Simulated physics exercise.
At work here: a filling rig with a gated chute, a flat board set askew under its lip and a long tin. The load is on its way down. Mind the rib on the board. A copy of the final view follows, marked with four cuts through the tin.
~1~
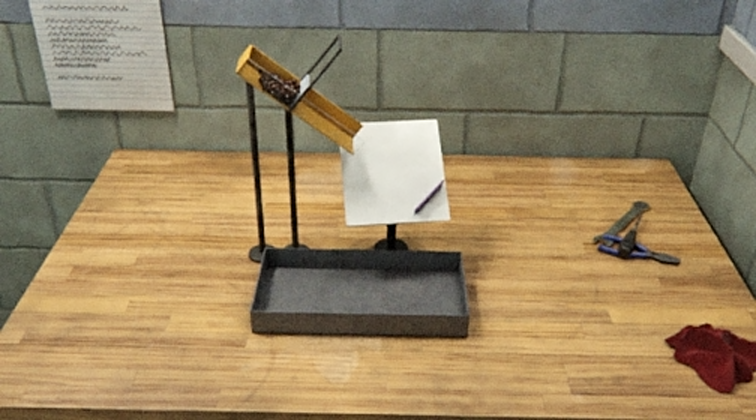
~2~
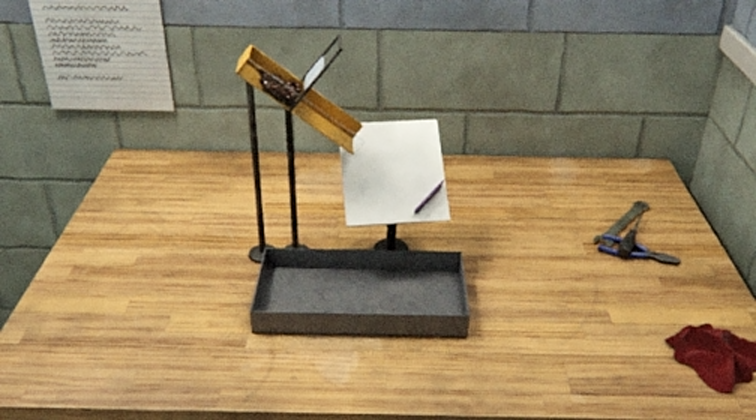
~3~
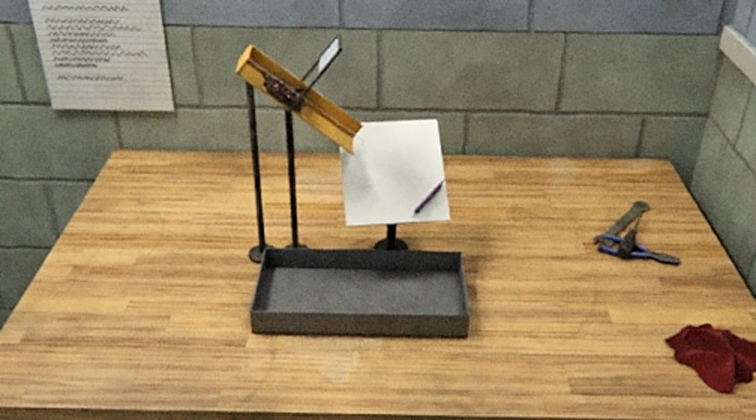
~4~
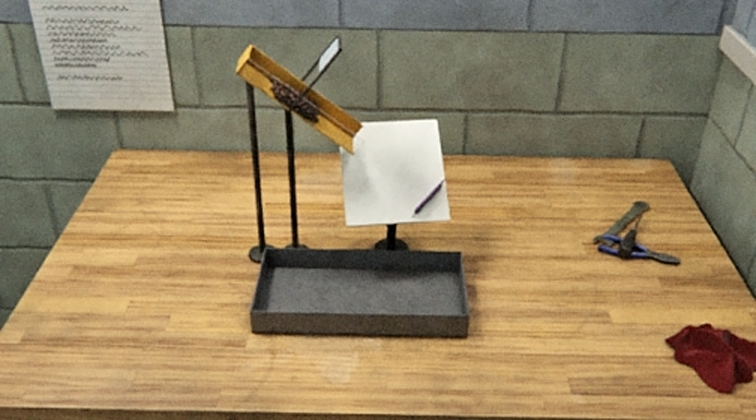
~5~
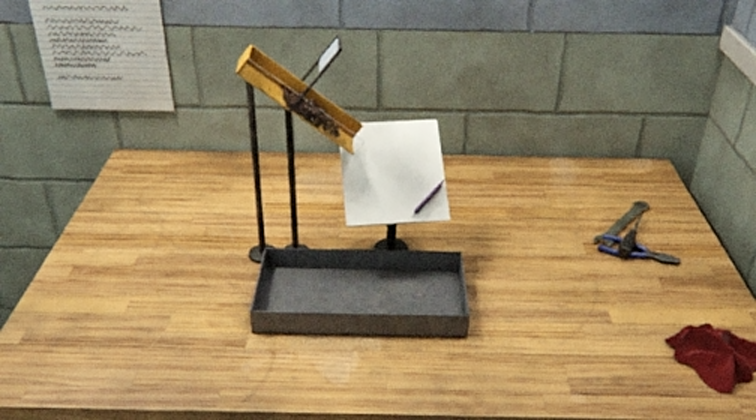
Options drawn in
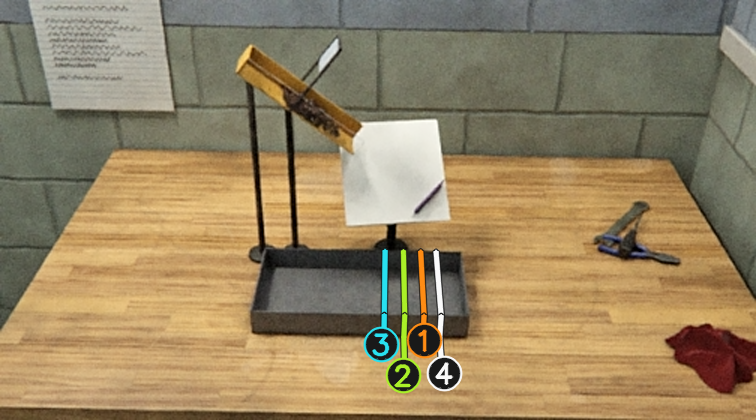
The clip shows a raised yellow chute above a tilted white board and an empty dark grey tin; the gate lifts, and a clump of small brown pieces slides down to the right into the chute's lower part.
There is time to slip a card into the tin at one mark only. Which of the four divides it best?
2 beats the others.
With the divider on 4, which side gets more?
More lands on the left.
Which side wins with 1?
More lands on the left.
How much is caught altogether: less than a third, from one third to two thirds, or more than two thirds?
More than two thirds.
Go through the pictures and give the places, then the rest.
Load behind the gate at (283, 88), chocolate balls; lip of the chute at (353, 147), sloping fairly steeply, in the first frame.
Middle of the board at (393, 171), tilted fairly steeply; middle of its low edge at (399, 223); of its high edge at (388, 122), in the second frame.
Front corners of the tin at (250, 311) and (469, 315), empty; front of the load at (303, 101), in the third frame.
Middle of the load at (299, 100); its front at (317, 120), about a third of the way to the lip; rib from (444, 180) to (416, 209), in the fourth frame.
Middle of the load at (311, 107); its front at (337, 134), about two thirds of the way to the lip, in the fifth frame.
On the marked copy, line 1 crosses the front rim at (424, 314); line 2 crosses the front rim at (404, 314); line 3 crosses the front rim at (384, 314); line 4 crosses the front rim at (441, 315).
If 1 is chosen, of what is caught, nearly all on the left of the divider, a small part on the right.
If 2 is chosen, of what is caught, about two thirds on the left of the divider, about a third on the right.
If 3 is chosen, of what is caught, a small part on the left of the divider, most on the right.
If 4 is chosen, of what is caught, nearly all on the left of the divider, a stray few on the right.
